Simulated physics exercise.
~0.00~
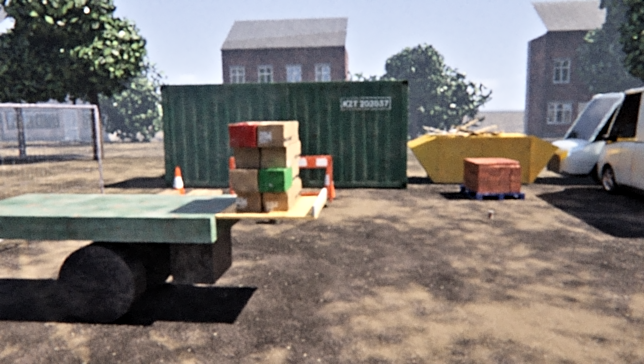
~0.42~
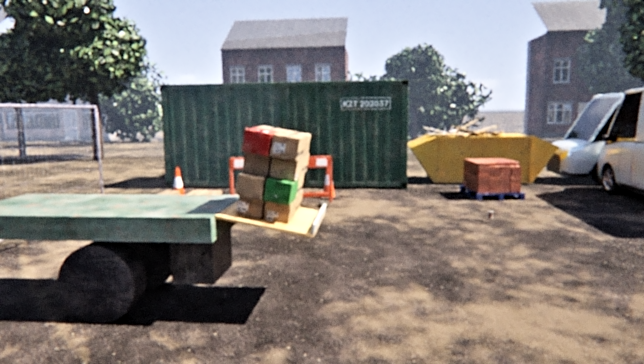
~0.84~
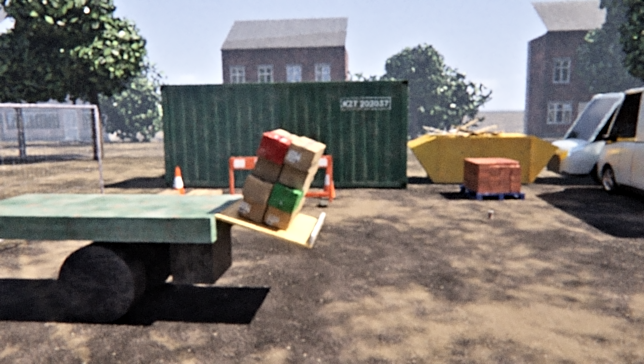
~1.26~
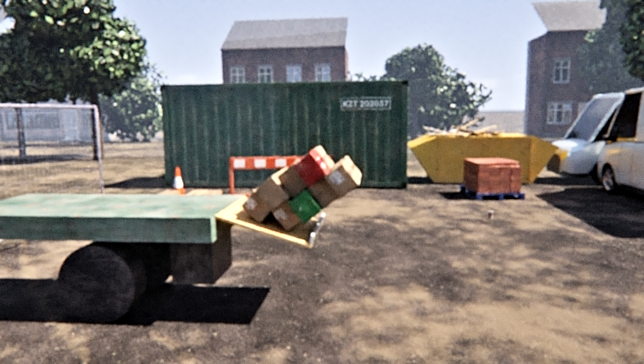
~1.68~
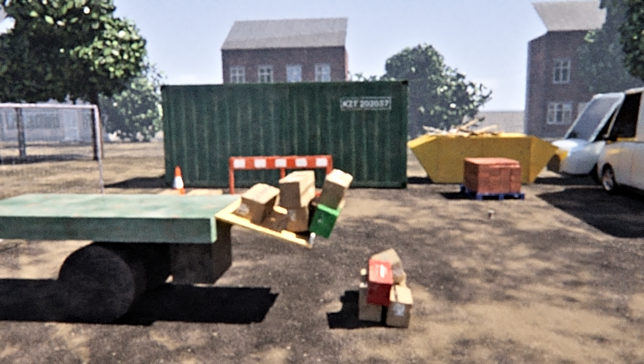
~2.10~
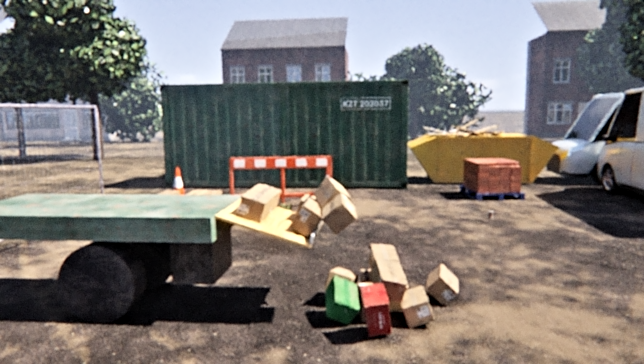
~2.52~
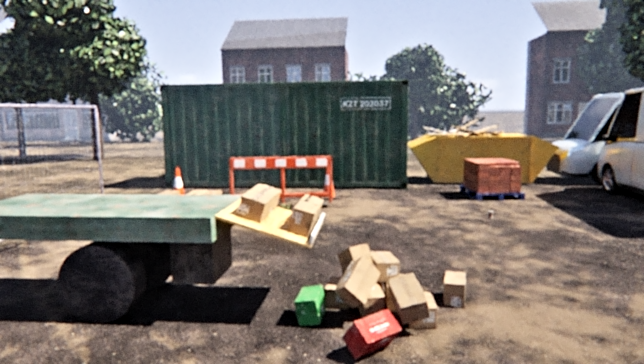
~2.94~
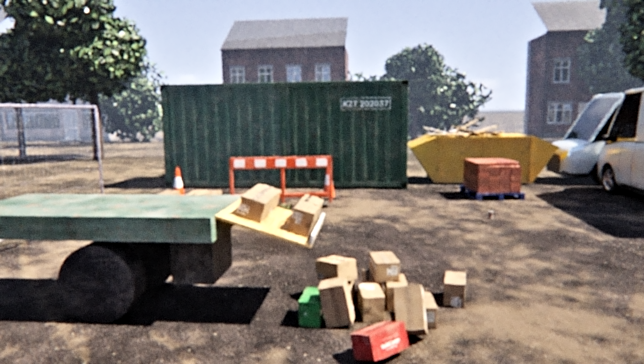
In a dirt yard, a flatbed's flap tilts down and most stacked boxes tumble off.
